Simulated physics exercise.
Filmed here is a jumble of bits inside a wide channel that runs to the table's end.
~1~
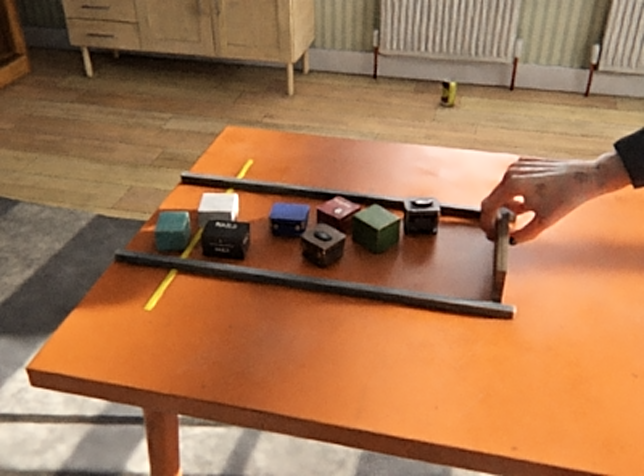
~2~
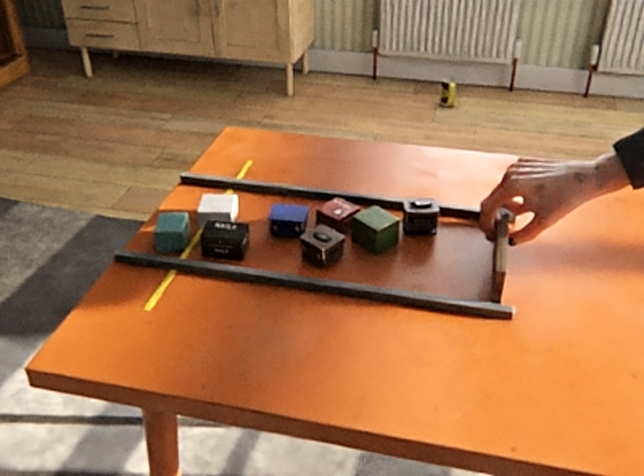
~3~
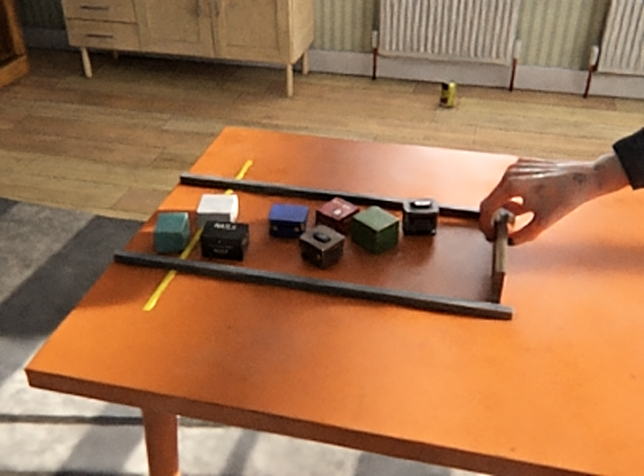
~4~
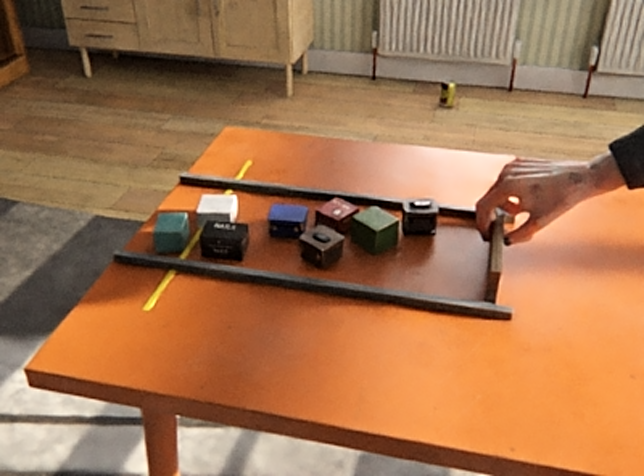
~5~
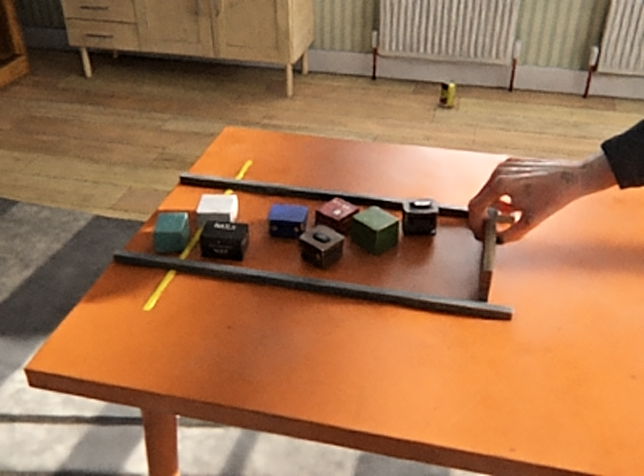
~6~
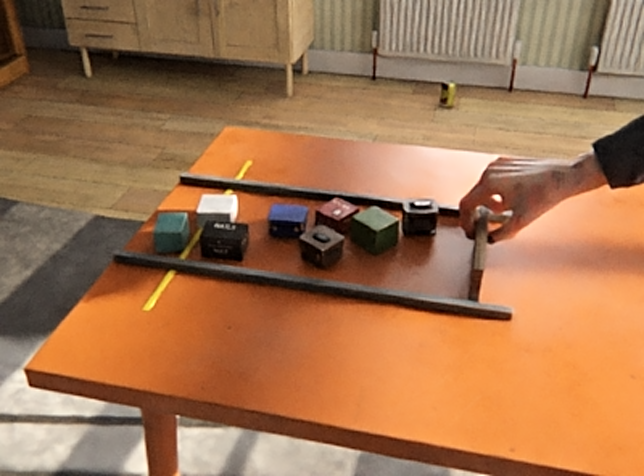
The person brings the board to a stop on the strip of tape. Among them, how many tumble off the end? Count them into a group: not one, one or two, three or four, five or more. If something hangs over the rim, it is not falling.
Group: One or two.
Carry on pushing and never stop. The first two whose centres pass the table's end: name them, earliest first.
It would be the turquoise block and after it the white block.
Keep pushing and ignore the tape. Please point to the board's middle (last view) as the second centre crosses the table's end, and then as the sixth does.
In pixels, around (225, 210) followed by around (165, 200).
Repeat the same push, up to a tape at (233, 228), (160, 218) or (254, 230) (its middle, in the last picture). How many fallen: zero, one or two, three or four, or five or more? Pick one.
So, one after another, I'd give not one; 5 or more; none at all.
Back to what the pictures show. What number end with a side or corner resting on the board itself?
3 touch it.
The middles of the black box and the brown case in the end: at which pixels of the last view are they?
Black box at about (138, 229), brown case at about (176, 232).
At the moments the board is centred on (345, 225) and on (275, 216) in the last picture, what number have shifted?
Tally: First 5; then 7.
A little later, none off yet; turquoise block at rest near (172, 232); white block at rest near (217, 211); black box at rest near (225, 240).
Next, none off yet; turquoise block shifted about its own width near (147, 228); white block shifted about its own width near (172, 206); black box shifted about its own width near (178, 235).
When it is over, the number that fall off is one or two; down, white block and turquoise block.
